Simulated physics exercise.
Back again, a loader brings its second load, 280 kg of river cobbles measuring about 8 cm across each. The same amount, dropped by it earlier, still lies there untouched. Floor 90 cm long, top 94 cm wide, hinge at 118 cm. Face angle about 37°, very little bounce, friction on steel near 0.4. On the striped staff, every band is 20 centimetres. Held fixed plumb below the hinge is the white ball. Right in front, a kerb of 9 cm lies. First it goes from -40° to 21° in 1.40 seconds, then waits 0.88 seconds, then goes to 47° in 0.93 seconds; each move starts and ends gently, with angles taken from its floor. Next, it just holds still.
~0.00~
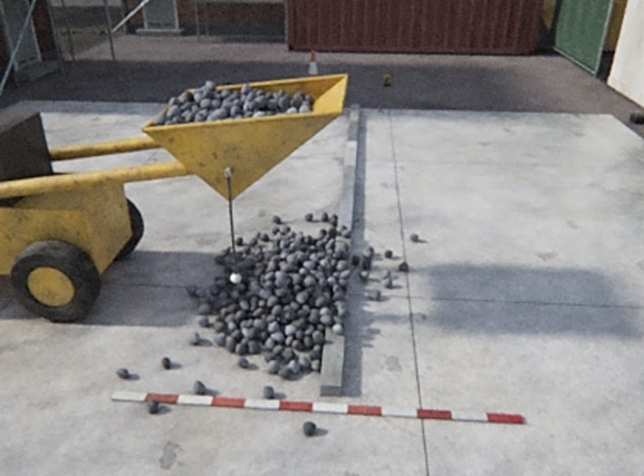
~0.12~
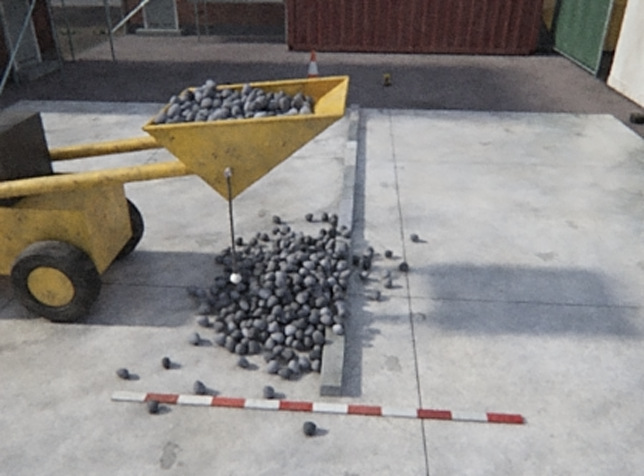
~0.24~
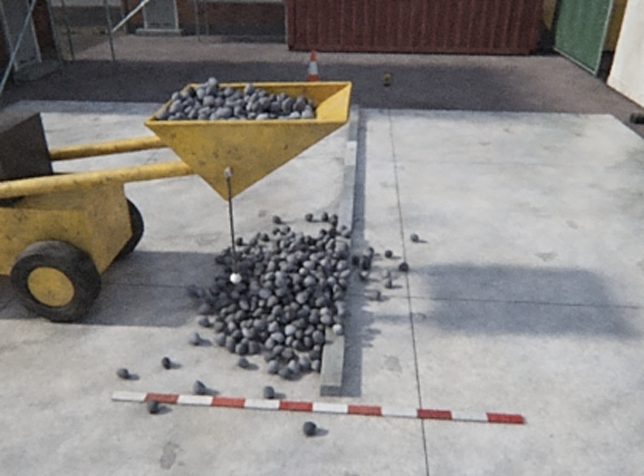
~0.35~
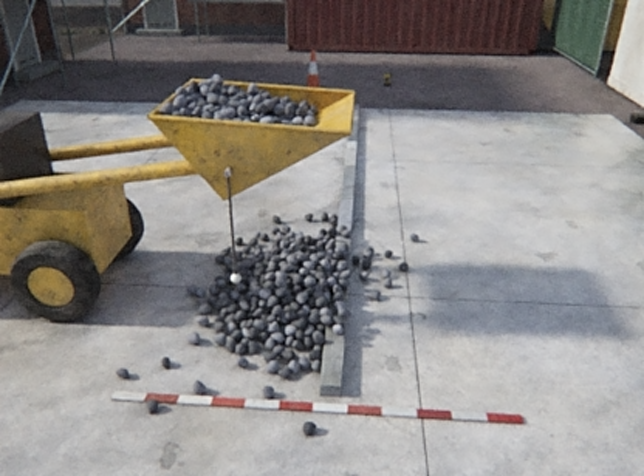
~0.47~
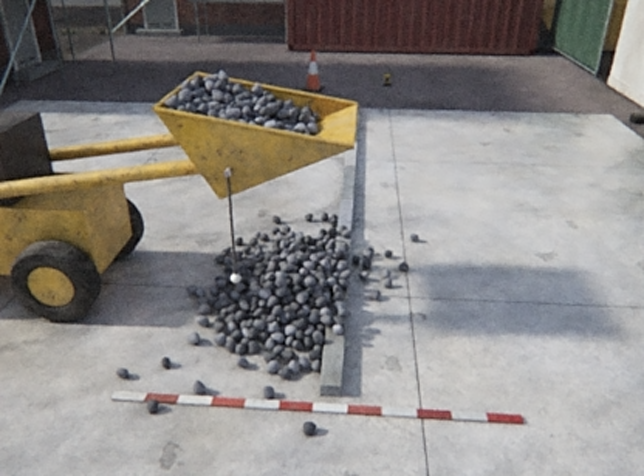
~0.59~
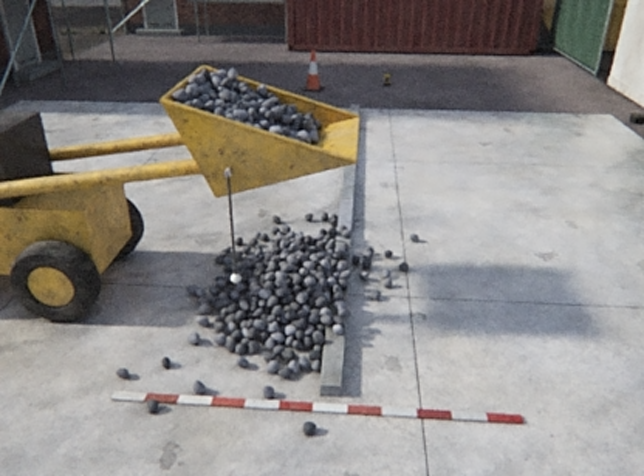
Yellow loader bucket full of dark grey stones slowly tilting forward above a pile of similar stones beside a low kerb.
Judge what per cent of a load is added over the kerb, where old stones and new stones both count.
The amount added is about 95 per cent of a load.
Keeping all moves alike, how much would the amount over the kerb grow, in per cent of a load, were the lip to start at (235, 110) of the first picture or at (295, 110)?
Near 25 in a hundred first, near 70 in a hundred second.
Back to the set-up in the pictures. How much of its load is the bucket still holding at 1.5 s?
It still holds about 90 per cent.
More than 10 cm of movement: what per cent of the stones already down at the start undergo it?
I'd say roughly 0 per cent of them.
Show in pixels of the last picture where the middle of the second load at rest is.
Centre: Approx. (397, 290).
After 1.0 s the floor is at 11°; in per cent of one load, 100 in the bucket, 98 on this side of the kerb, 2 over the kerb; the foremost stones are at (387, 263).
After 1.5 s the floor is at 21°; in per cent of one load, 90 in the bucket, 100 on this side of the kerb, 10 over the kerb; the foremost stones are at (389, 259).
After 3.7 s the floor is at 47°; in per cent of one load, 0 in the bucket, 102 on this side of the kerb, 98 over the kerb; the foremost stones are at (550, 291).
After 6.1 s the floor is at 47°; in per cent of one load, 0 in the bucket, 102 on this side of the kerb, 98 over the kerb; the foremost stones are at (550, 291). Net gain over the kerb, 95.
